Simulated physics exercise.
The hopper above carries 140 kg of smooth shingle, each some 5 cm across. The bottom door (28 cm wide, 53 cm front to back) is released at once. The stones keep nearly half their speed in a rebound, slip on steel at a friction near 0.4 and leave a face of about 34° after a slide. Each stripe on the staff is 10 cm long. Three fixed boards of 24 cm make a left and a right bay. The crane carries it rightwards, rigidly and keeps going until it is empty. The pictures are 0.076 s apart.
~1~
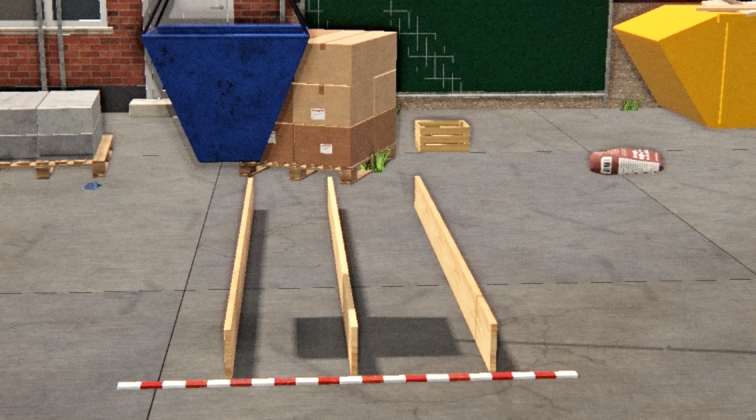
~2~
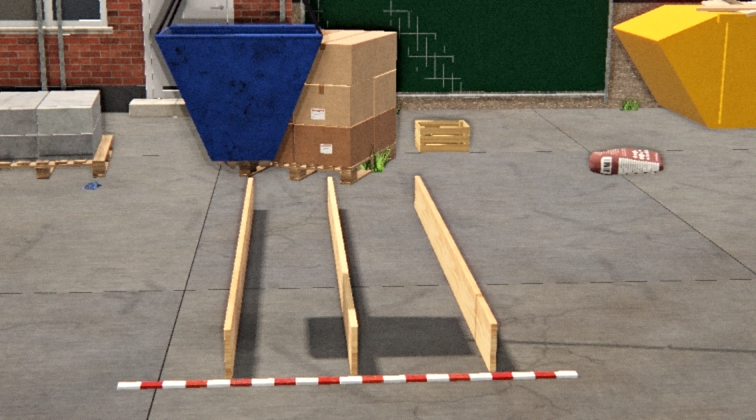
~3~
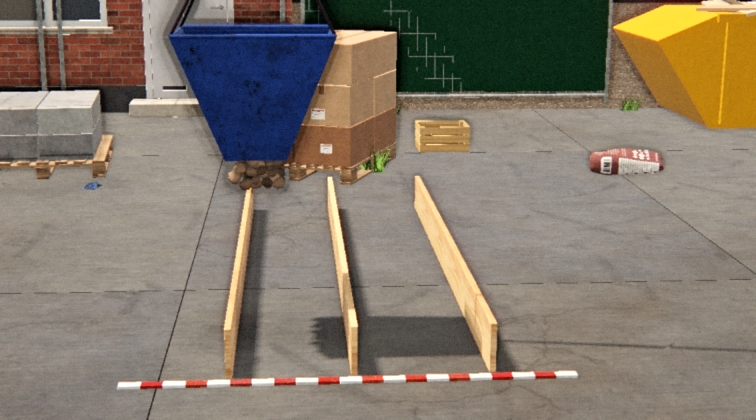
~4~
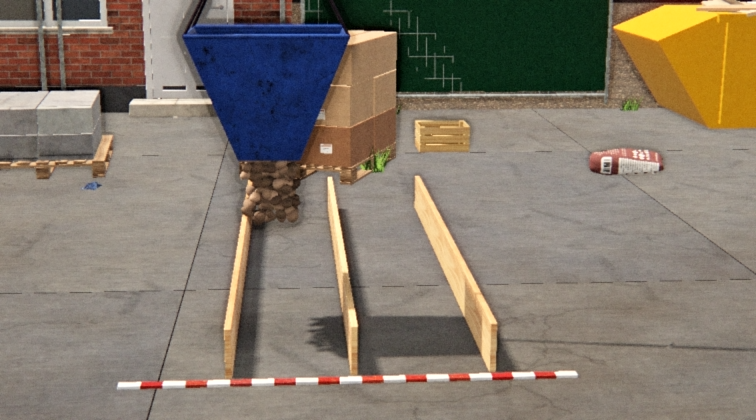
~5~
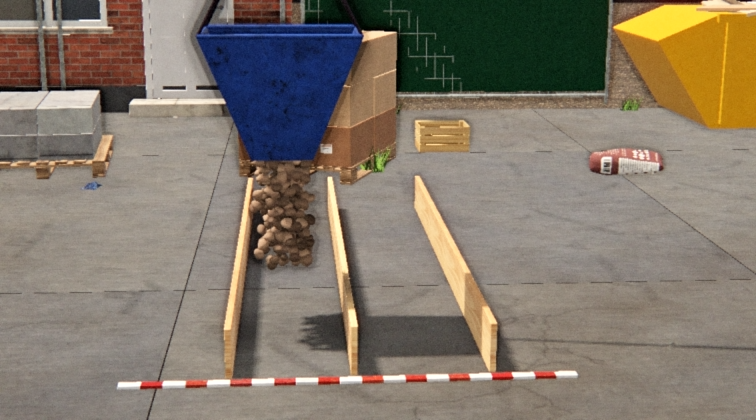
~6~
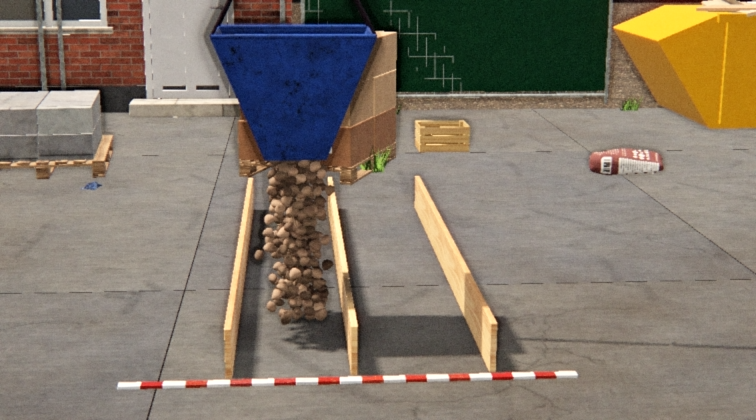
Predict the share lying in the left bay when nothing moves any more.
Roughly 59 per cent ends in the left bay.
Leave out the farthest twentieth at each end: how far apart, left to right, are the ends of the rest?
Roughly 110 cm.
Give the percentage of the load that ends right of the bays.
Near 0 in a hundred.
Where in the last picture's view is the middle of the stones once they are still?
Their middle is at about (332, 325).
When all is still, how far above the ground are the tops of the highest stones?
Some 18 cm high.
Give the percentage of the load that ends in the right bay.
Near 40 in a hundred.
Then, 0.3 s after the last picture, 1 % in the hopper, 73 % falling or lying in the left bay, 27 % falling or lying in the right bay; the stones farthest right are at (402, 320).
Then, 0.7 s after the last picture, 0 % in the hopper, 59 % falling or lying in the left bay, 41 % falling or lying in the right bay; the stones farthest right are at (463, 314).
Then, 1.3 s after the last picture, 0 % in the hopper, 59 % falling or lying in the left bay, 41 % falling or lying in the right bay; the stones farthest right are at (466, 321).
Then, 2.2 s after the last picture, 0 % in the hopper, 59 % falling or lying in the left bay, 41 % falling or lying in the right bay; the stones farthest right are at (466, 321).
Then, 4.1 s after the last picture, 0 % in the hopper, 59 % in the left bay, 41 % in the right bay; the stones farthest right are at (466, 321).
